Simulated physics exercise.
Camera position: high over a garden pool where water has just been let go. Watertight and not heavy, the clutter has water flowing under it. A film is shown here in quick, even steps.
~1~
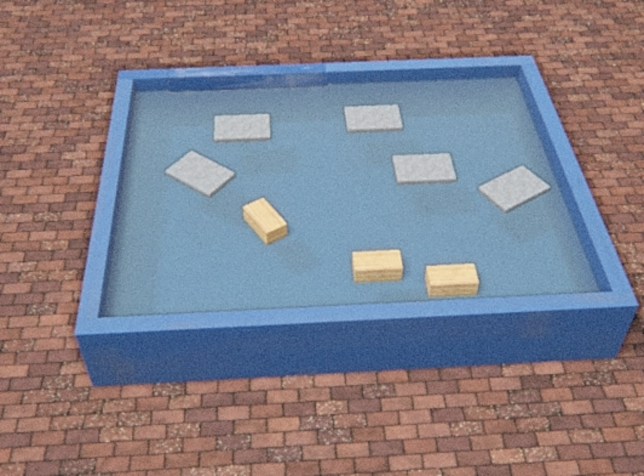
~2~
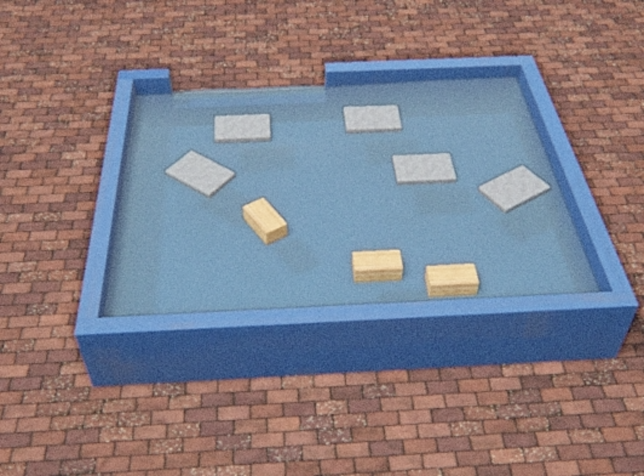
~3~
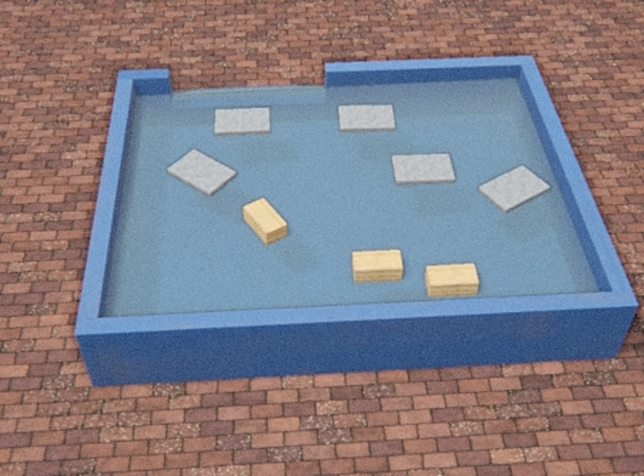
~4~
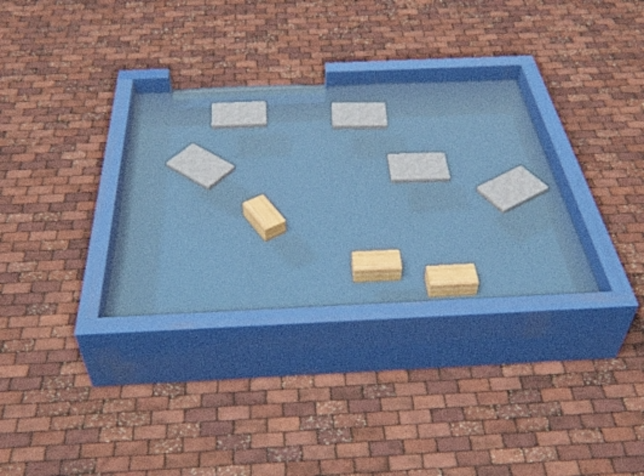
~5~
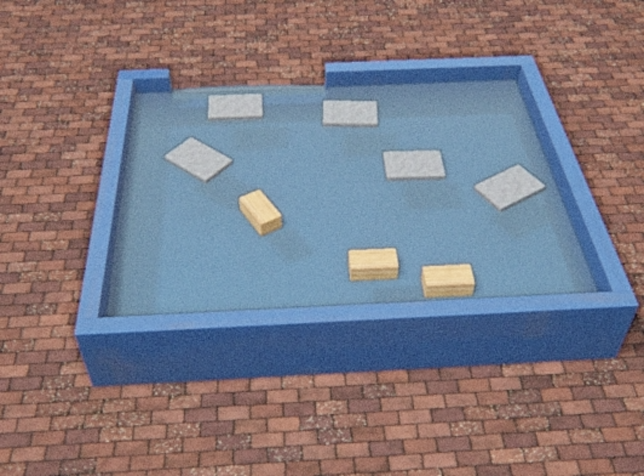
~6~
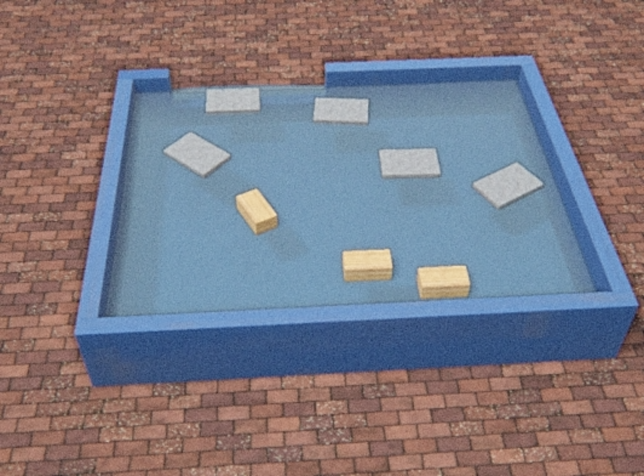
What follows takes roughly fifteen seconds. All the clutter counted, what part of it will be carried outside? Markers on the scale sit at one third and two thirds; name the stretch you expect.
Center third.
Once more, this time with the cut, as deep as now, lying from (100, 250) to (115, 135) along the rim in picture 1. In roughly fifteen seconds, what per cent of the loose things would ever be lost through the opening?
It should be close to 20 per cent.
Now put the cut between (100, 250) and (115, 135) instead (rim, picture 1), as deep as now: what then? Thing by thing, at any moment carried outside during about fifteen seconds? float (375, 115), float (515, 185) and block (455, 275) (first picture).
First one never exits, second never exits, third never exits.
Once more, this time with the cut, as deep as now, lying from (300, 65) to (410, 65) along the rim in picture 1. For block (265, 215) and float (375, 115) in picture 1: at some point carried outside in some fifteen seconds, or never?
So, for the first: Held back, and for the second: Escapes the room.
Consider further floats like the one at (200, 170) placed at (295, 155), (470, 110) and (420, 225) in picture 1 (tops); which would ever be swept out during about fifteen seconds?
The first departs, the second remains behind, the third remains behind.
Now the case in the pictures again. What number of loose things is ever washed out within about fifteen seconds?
So the number is 3.
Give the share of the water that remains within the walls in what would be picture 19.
Around 78 in a hundred.
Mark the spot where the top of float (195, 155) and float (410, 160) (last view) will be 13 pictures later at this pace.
Estimated: (204, 113); (378, 151).
A moment on, 1 of 8 are out; 7 afloat.
Next, 2 of 8 are out; 6 afloat.
Later, 3 of 8 are out; 5 afloat.
In the end, 3 of 8 are out; 5 afloat.
